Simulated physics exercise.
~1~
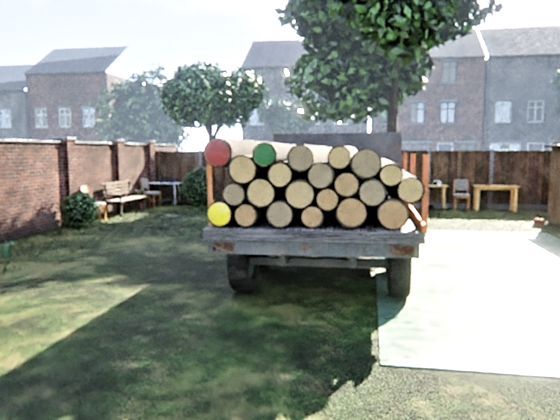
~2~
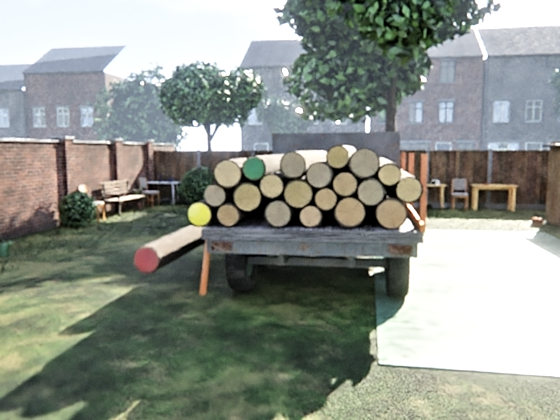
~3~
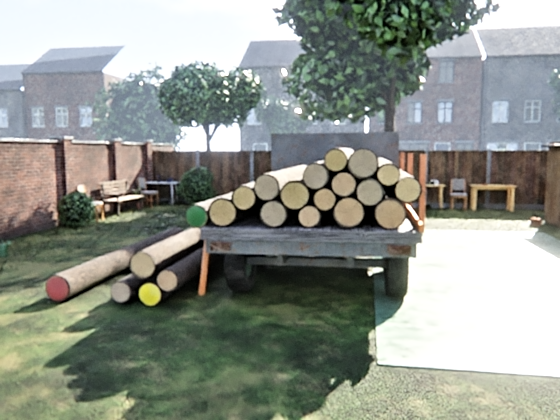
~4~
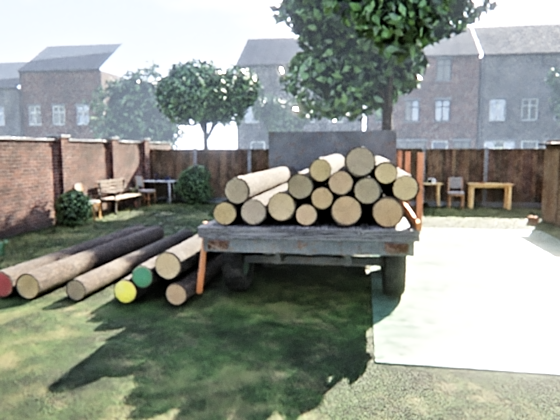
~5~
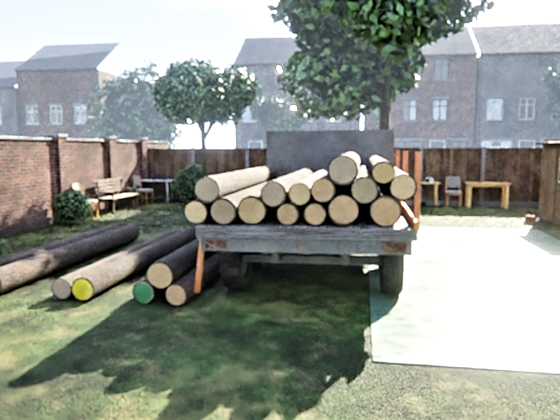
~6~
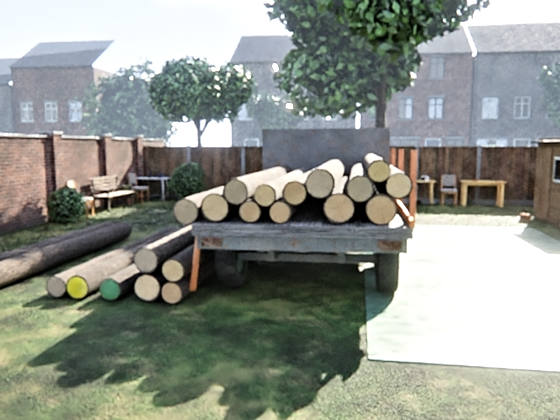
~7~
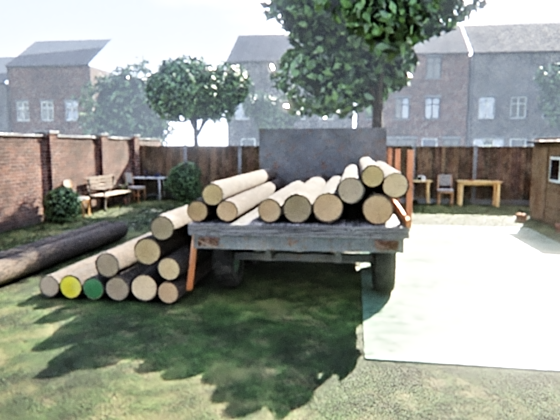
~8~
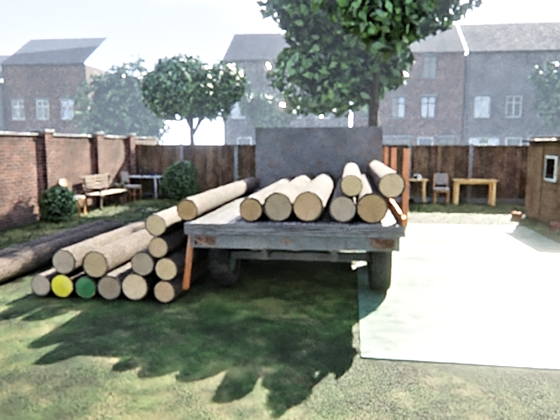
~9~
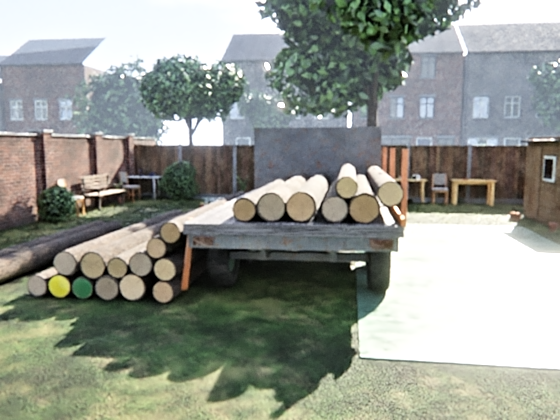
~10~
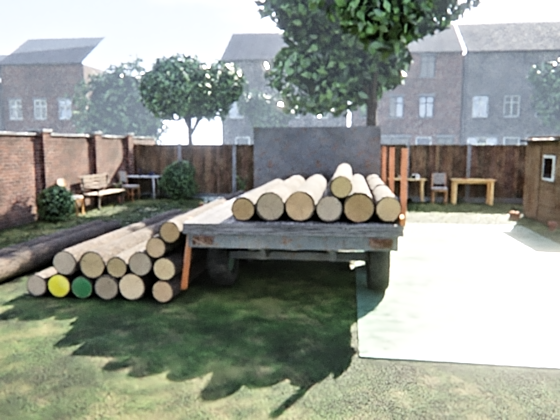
Timber logs lie stacked on a parked flatbed trailer in a walled yard, three with ends painted red, green and yellow. The posts on the left swing down, and the red-ended log drops off that side first. The yellow one follows, then the green, as the pile slumps left and more logs roll over the edge. The red-ended log rolls out of view at the left while the view shifts slightly right. Further logs slide down onto a growing heap. Finally, the green and yellow ends rest in that grass-level pile, and a few logs remain on the deck.
